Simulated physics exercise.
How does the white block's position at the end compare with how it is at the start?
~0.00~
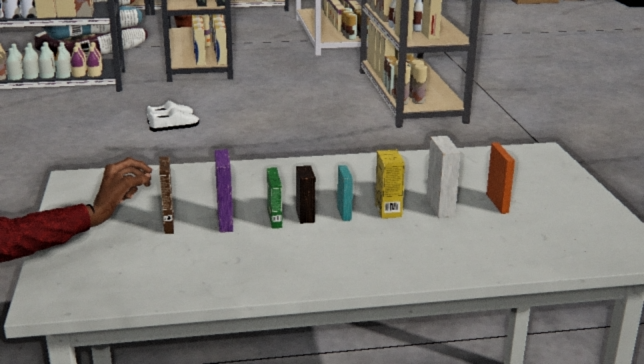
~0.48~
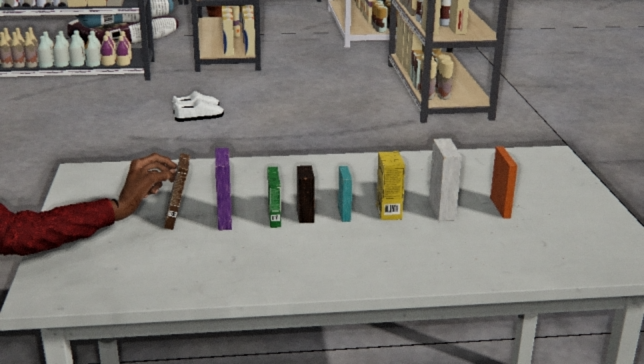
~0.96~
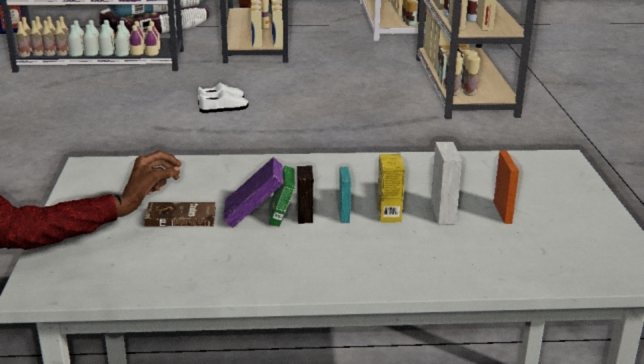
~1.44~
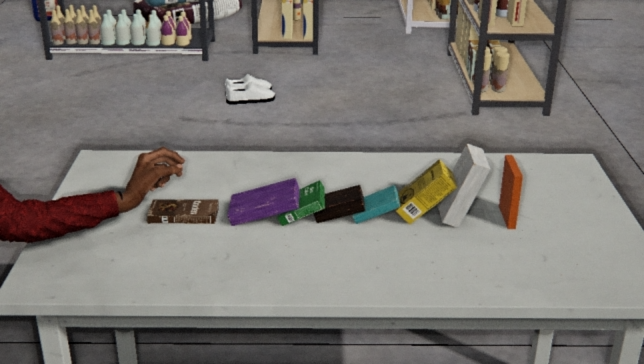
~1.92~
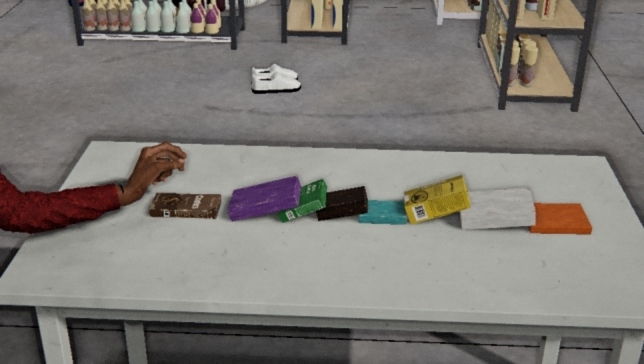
At the start the white block stands upright on the table, and at the end it lies on its side.
